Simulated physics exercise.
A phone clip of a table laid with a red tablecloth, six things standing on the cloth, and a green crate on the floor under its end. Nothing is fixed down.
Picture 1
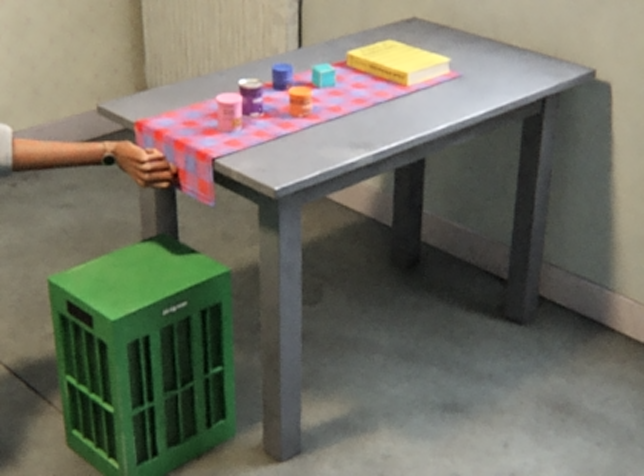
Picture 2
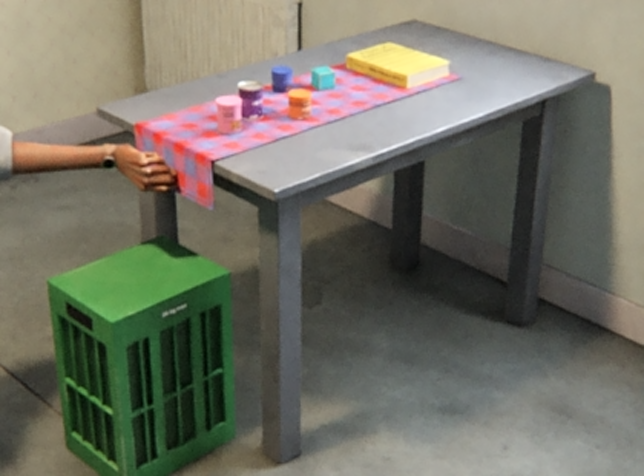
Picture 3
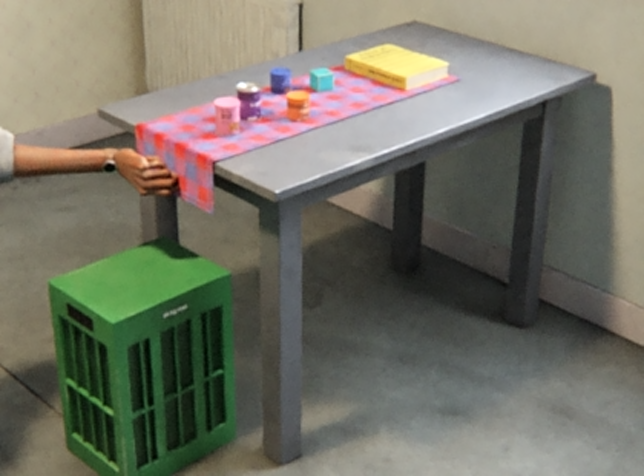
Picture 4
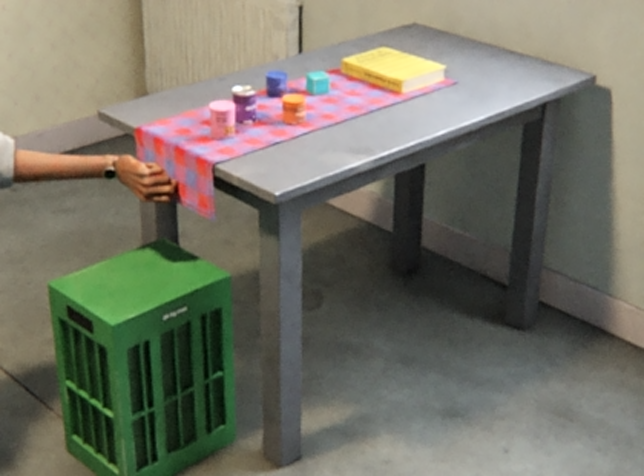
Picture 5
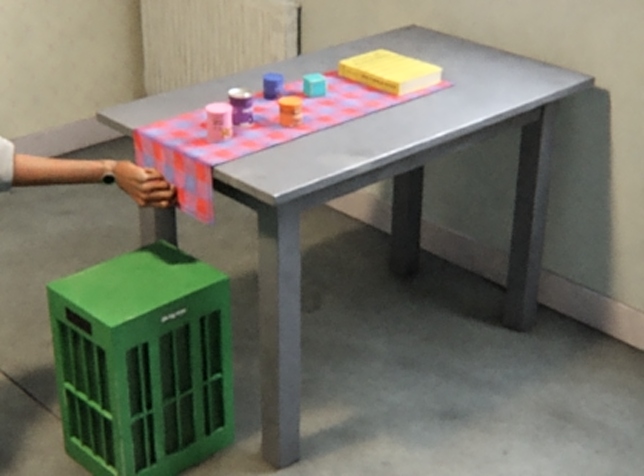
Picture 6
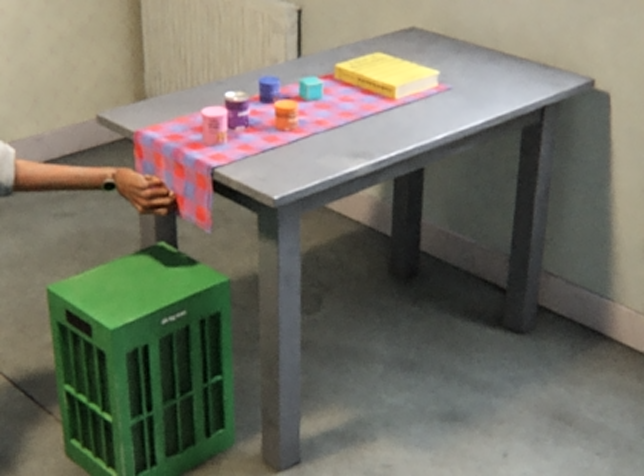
At first, a hand reaching in from the left grips the end of a red checked cloth on a gray table, above a green crate. The hand then draws the cloth slowly down over the table's edge, and the small colorful containers and yellow book shift slightly toward the left with it.
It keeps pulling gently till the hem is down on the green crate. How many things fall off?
The answer is one.
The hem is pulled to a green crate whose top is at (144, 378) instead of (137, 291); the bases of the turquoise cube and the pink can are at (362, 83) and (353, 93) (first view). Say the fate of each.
The turquoise cube holds on, the pink can survives.
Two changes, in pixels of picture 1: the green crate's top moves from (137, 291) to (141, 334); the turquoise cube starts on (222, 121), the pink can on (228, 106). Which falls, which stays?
The turquoise cube tumbles off; the pink can comes down.
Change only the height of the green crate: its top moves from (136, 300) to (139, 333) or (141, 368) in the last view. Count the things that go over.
The count: 2 and 3.
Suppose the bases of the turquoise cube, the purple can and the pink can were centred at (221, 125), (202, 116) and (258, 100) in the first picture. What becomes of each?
The turquoise cube goes over, the purple can tumbles off, the pink can holds on.
A little later, hem near (175, 230); all still up.
Next, hem near (175, 250); all still up.
Later still, hem on the crate; pink can gone.
When it is over, hem on the crate; pink can gone. Over the edge go one.
